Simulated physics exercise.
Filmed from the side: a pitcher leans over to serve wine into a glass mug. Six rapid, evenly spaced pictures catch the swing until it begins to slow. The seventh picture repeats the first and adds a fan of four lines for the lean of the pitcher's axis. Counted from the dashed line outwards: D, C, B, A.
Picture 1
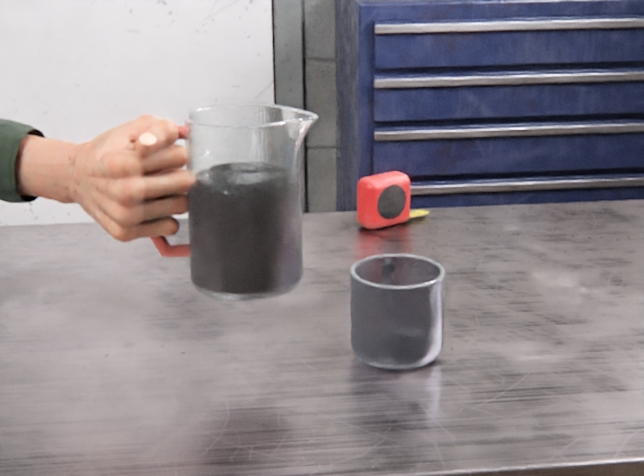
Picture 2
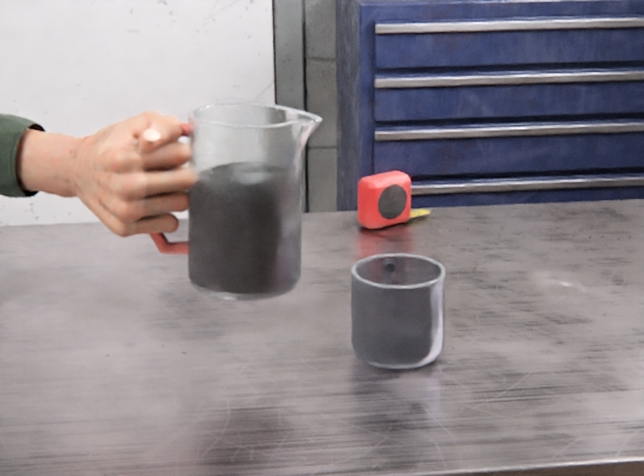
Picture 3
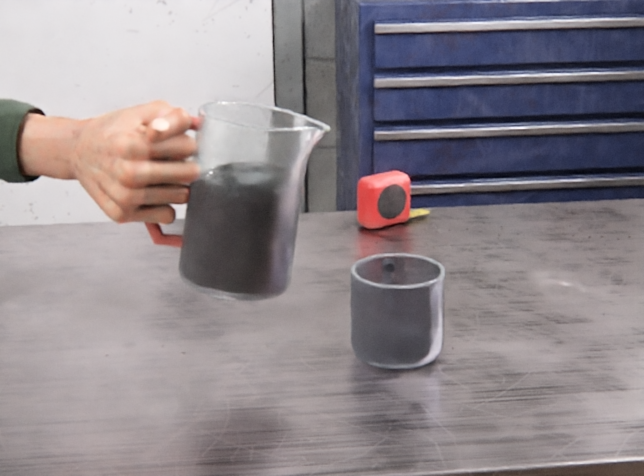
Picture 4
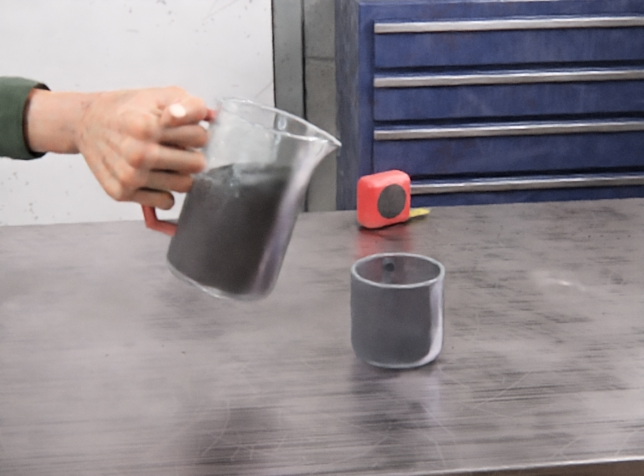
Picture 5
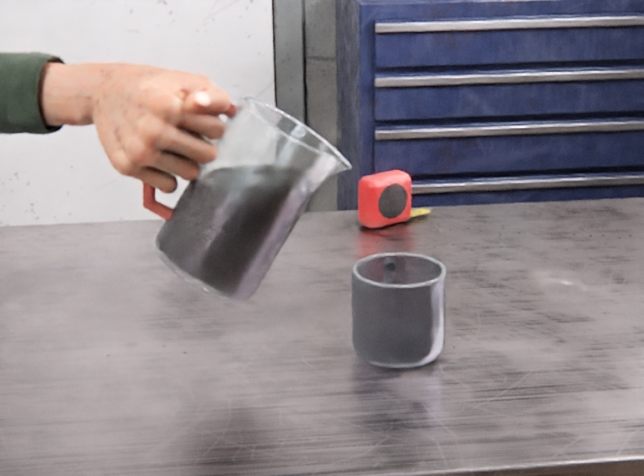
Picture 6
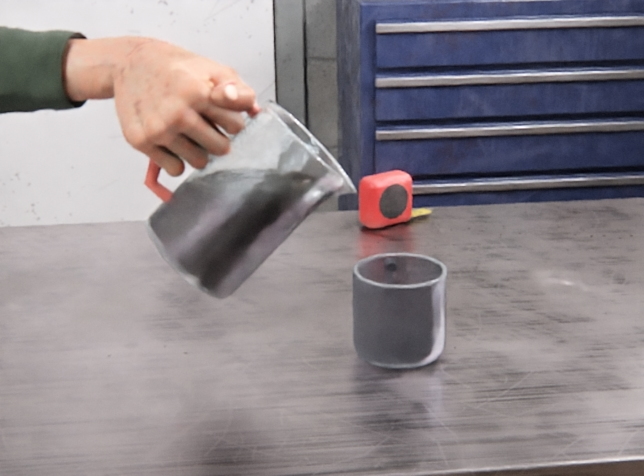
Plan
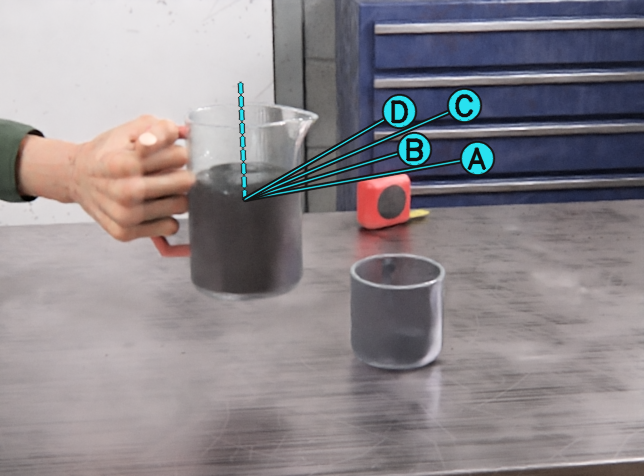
The clip opens with a hand holding a clear pitcher of dark liquid upright, left of a glass mug on a scratched metal table. The hand then tilts the pitcher steadily rightward, and the liquid slides toward the spout as the lip lowers, with none leaving the pitcher.
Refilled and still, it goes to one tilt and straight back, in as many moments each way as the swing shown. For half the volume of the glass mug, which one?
Take C.
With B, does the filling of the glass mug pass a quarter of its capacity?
Yes, it does.
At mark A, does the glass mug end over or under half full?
Over.
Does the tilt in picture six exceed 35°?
Yes, it does.
In cyan, A at (460, 160); B at (397, 153); C at (448, 112); D at (384, 119).
For mark A, the glass mug ends with about 95 % of what it can hold; 5 % of the wine is spilt.
For mark B, the glass mug ends with about 76 % of what it can hold.
For mark C, the glass mug ends with about 50 % of what it can hold.
For mark D, the glass mug ends with about 29 % of what it can hold.
